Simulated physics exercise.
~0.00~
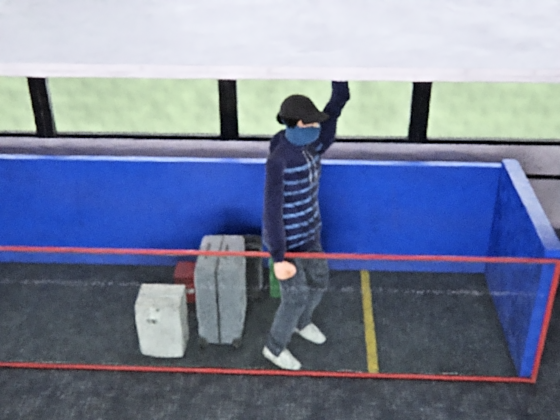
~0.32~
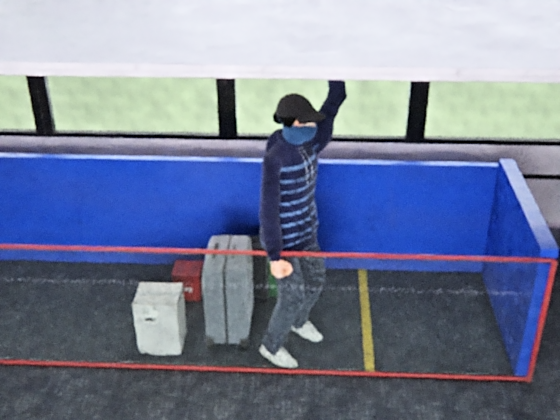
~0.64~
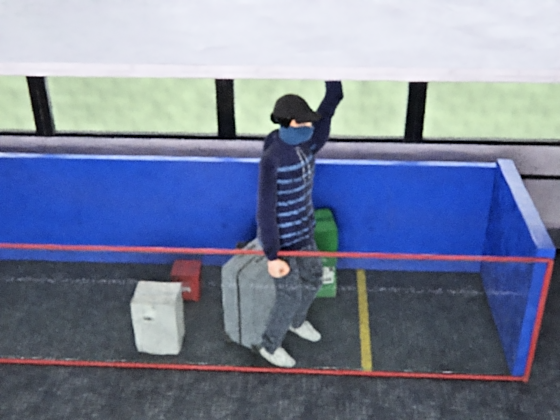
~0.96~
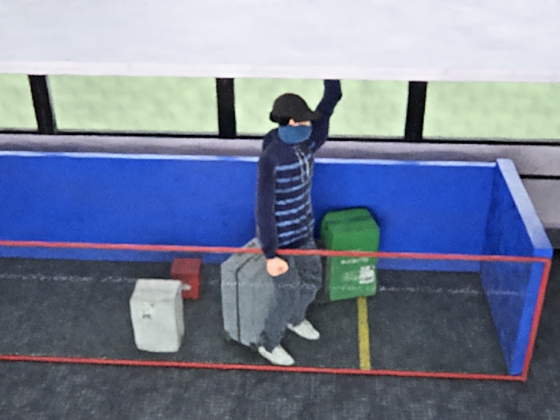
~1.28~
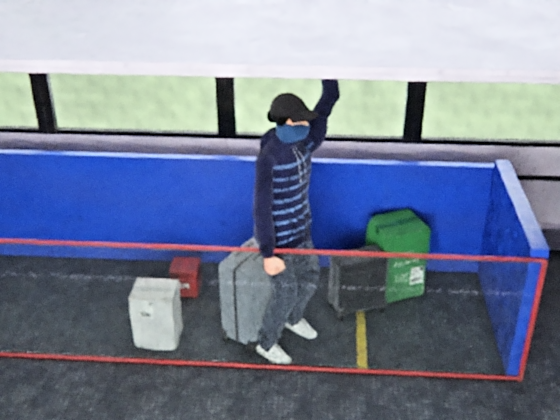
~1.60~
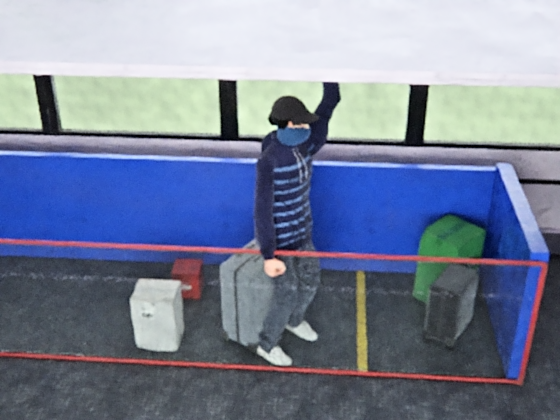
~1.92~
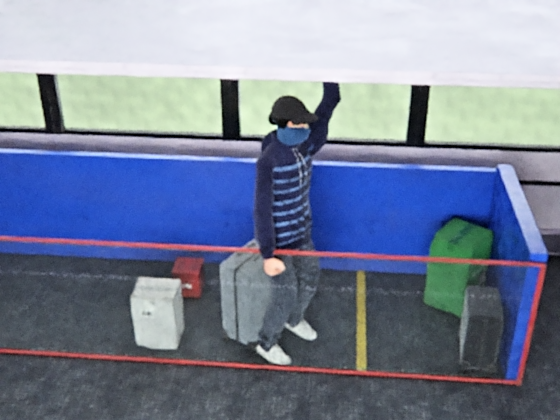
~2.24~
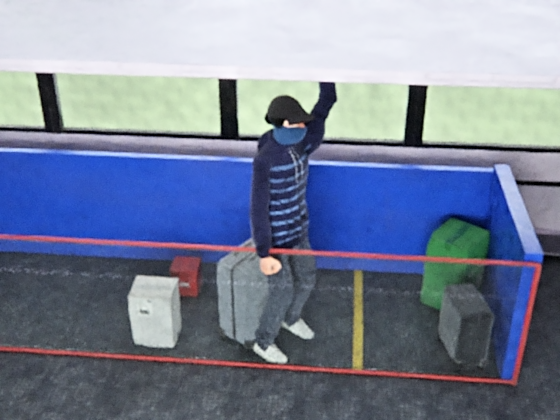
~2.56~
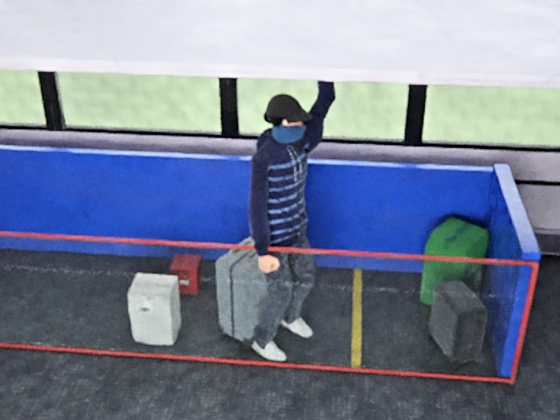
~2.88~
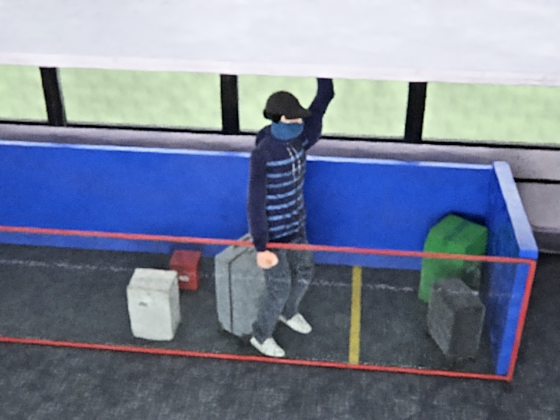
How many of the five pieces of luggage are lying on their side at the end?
None of them are. The black case, the big grey case, the white pack, the red tub and the green bag all remain upright.
